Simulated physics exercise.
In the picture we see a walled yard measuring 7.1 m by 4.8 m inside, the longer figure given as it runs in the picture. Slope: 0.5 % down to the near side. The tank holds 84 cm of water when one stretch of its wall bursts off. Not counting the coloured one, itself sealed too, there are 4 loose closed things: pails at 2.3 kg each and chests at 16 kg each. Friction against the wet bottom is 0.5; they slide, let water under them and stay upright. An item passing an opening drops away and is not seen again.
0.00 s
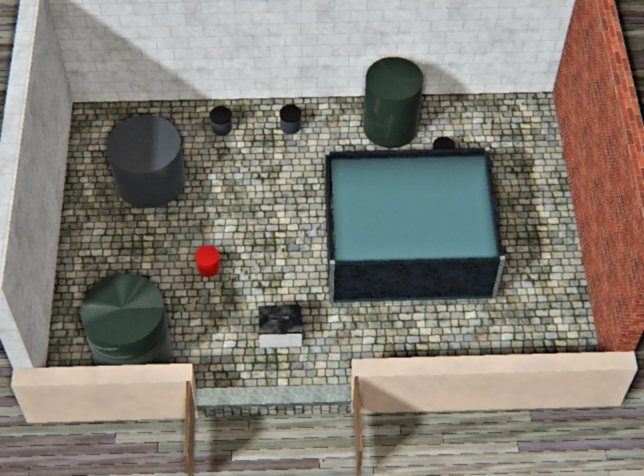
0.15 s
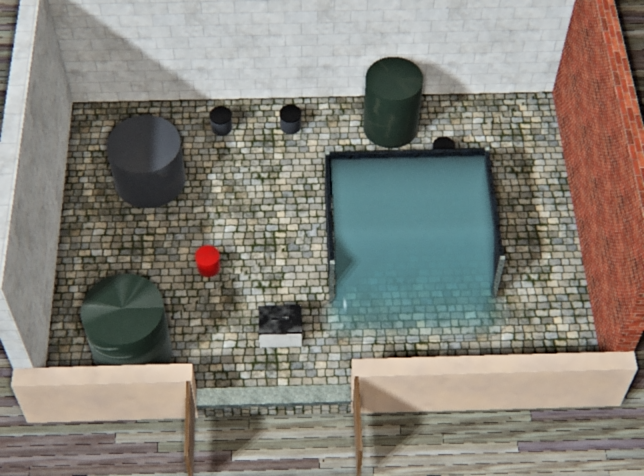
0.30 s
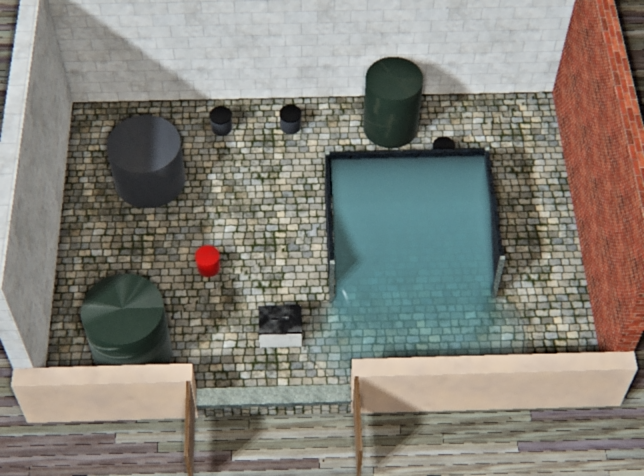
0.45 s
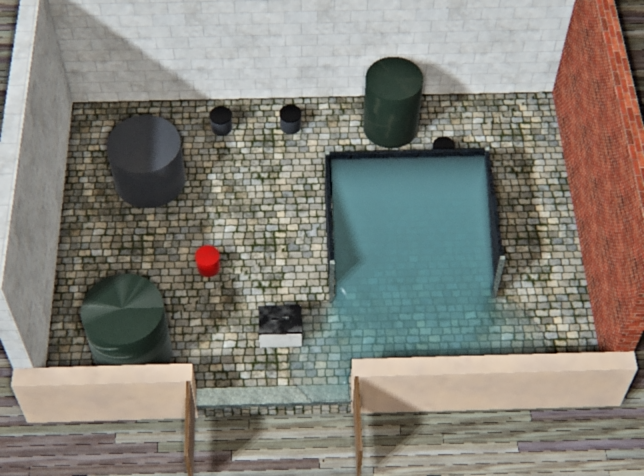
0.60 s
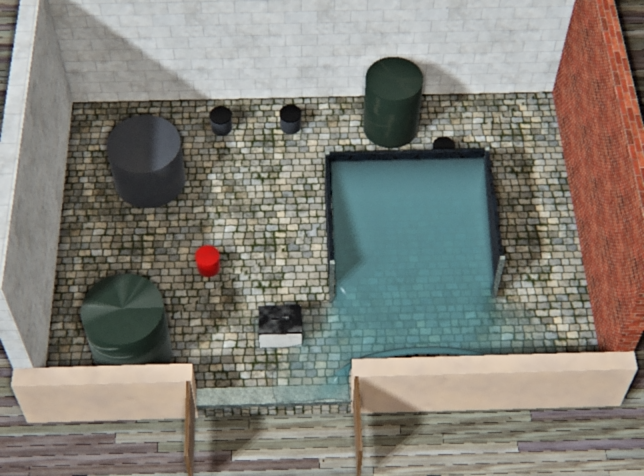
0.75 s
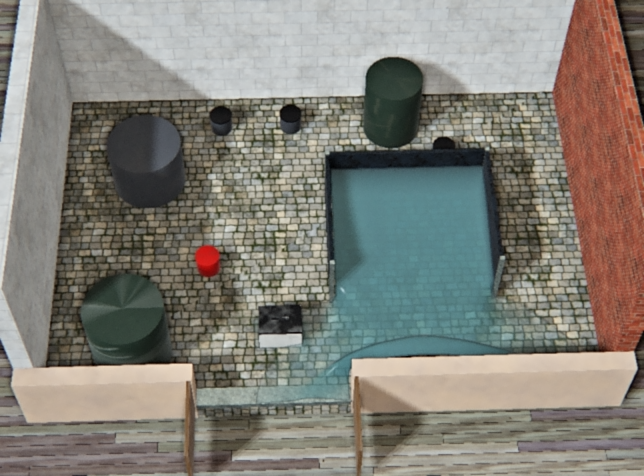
Water fills a dark square tank in a walled, cobbled yard, then pours out as the tank's near side vanishes. It spreads in a clear sheet over the stones to the front wall and the gap left of it, then swells in a low curve against the wall, while the red pail and dark objects stay still.
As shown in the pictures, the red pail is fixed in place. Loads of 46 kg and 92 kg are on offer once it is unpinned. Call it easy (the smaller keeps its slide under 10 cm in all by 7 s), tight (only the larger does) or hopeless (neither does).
Easy.
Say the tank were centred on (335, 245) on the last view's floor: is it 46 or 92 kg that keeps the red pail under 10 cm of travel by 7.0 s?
Then the lighter mass suffices.
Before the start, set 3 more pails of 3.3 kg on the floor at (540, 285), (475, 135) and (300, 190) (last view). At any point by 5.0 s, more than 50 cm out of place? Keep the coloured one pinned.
Each in turn: Further than that, further than that, not that far.
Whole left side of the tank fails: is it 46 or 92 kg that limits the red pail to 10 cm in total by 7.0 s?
In that case just the heavier mass works.
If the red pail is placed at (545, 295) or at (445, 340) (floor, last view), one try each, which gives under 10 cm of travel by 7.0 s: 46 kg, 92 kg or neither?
In turn: Just the heavier works; just the heavier works.
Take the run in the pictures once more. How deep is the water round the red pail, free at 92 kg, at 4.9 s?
Close to 3 cm deep.
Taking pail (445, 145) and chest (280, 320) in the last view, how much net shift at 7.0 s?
Shift from start, in order: 20 cm; 250 cm.
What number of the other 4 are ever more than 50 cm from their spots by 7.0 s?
That comes to 4.
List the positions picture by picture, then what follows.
The red pail at (207, 255) rests on the ground; 3.5 m2 under water; 0 of 5 have shifted, in the first picture.
The red pail at (207, 255), on the bottom; water covers 4.9 m2; 0 of 5 have shifted, in the second picture.
The red pail at (207, 255) rests on the ground; 6.6 m2 under water; 0 of 5 have shifted, in the third picture.
The red pail at (207, 255), on the bottom; water covers 7.4 m2; 0 of 5 have shifted, in the fourth picture.
The red pail at (207, 255) rests on the ground; 7.7 m2 under water; 0 of 5 have shifted, in the fifth picture.
The red pail at (207, 255), on the bottom; 8.0 m2 under water; 0 of 5 have shifted, in the sixth picture.
After 1.4 s the red pail would be 0 cm from its start with 46 kg and 0 cm from its start with 92 kg; 0 cm of water round it then.
After 3.1 s the red pail would be 1 cm from its start with 46 kg and 0 cm from its start with 92 kg; 5 cm of water round it then.
After 4.9 s the red pail would be 1 cm from its start with 46 kg and 0 cm from its start with 92 kg; 3 cm of water round it then.
After 7.0 s the red pail would be 1 cm from its start with 46 kg and 0 cm from its start with 92 kg; 3 cm of water round it then.
